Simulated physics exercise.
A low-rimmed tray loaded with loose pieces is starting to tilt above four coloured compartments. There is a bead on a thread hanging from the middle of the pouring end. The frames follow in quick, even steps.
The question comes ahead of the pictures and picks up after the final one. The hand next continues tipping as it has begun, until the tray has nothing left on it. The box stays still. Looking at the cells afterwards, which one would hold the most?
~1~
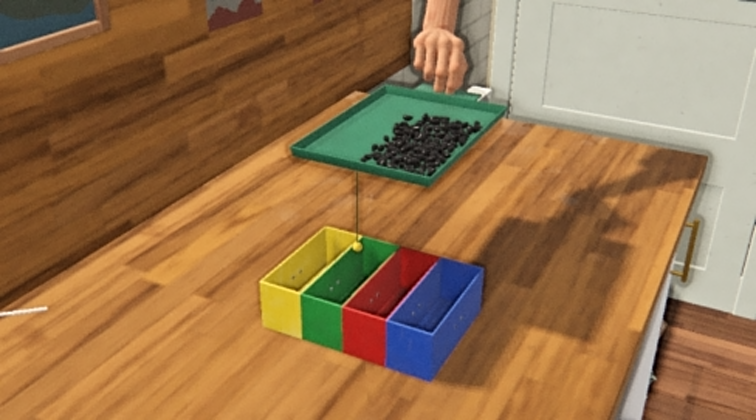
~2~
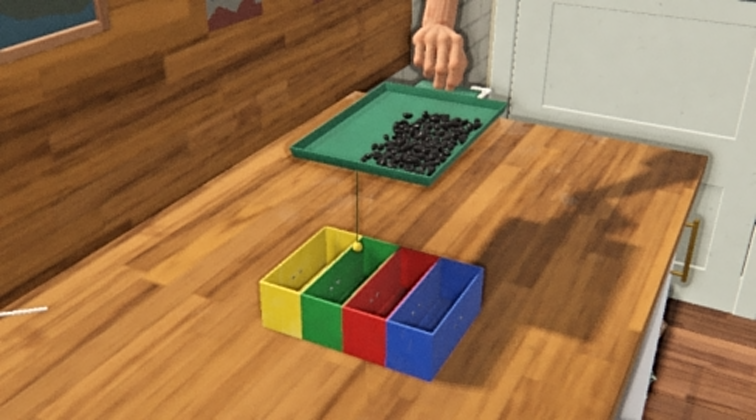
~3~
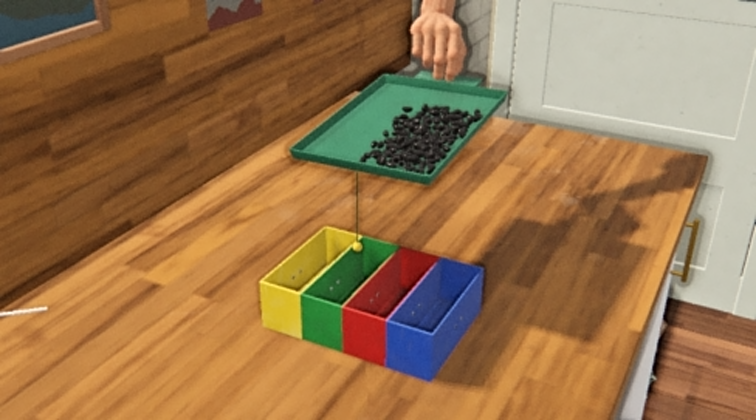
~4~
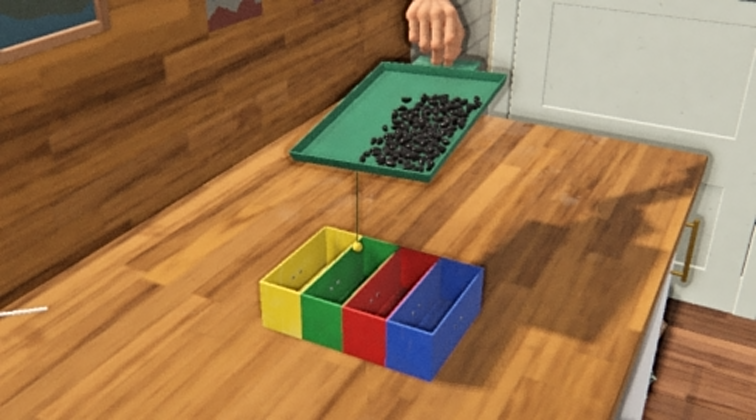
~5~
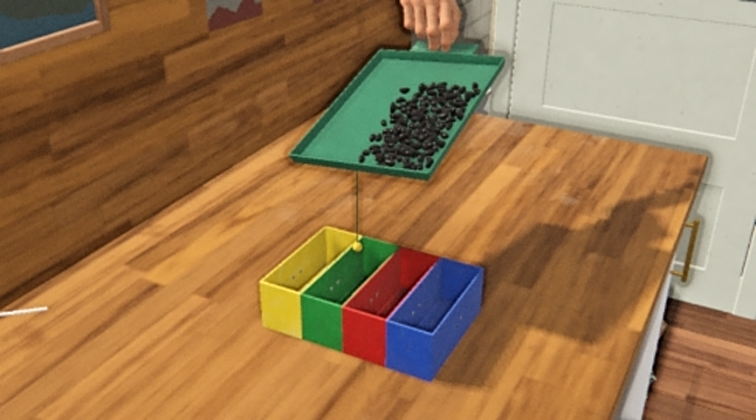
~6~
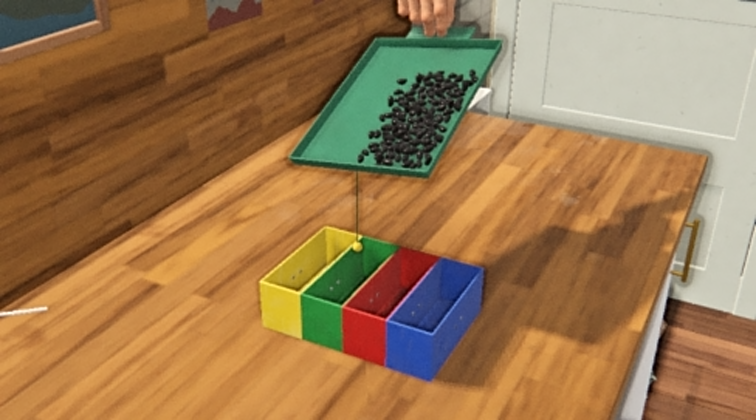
The yellow cell would hold the most.
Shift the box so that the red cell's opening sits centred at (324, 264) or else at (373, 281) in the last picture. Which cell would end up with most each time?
At the first place the green cell, at the second that yellow cell.
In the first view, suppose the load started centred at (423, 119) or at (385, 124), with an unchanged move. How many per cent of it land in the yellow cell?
About 40 and 40 per cent.
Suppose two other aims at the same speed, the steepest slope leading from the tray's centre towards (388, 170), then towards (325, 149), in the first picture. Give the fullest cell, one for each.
Try 1 - the cell in red; try 2 - the cell in yellow.
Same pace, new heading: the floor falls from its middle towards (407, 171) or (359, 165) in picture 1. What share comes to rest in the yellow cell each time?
0 % then 20 %, roughly.
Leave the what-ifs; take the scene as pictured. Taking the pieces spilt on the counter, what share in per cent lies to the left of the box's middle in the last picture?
It works out to some 100 per cent.
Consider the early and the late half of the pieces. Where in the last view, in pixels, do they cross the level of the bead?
About (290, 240) to begin with, then about (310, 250).
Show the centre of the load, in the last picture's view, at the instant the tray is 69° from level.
Mark it at roughly (343, 148) in the final frame.
Soon, tray tipped steeply; most on the tray; a stray few in the yellow cell; a small part falling or outside the box.
A while on, tray tipped past a quarter turn; a small part on the tray; about a quarter in the yellow cell; a small part in the green cell; a stray few in the red cell; about half falling or outside the box.
Towards the end, tray tipped past a quarter turn; about a third in the yellow cell; about a quarter in the green cell; a stray few in the red cell; a stray few in the blue cell; about a third falling or outside the box.
Finally, tray tipped past a quarter turn; about a third in the yellow cell; about a quarter in the green cell; a stray few in the red cell; a stray few in the blue cell; about a third outside the box.
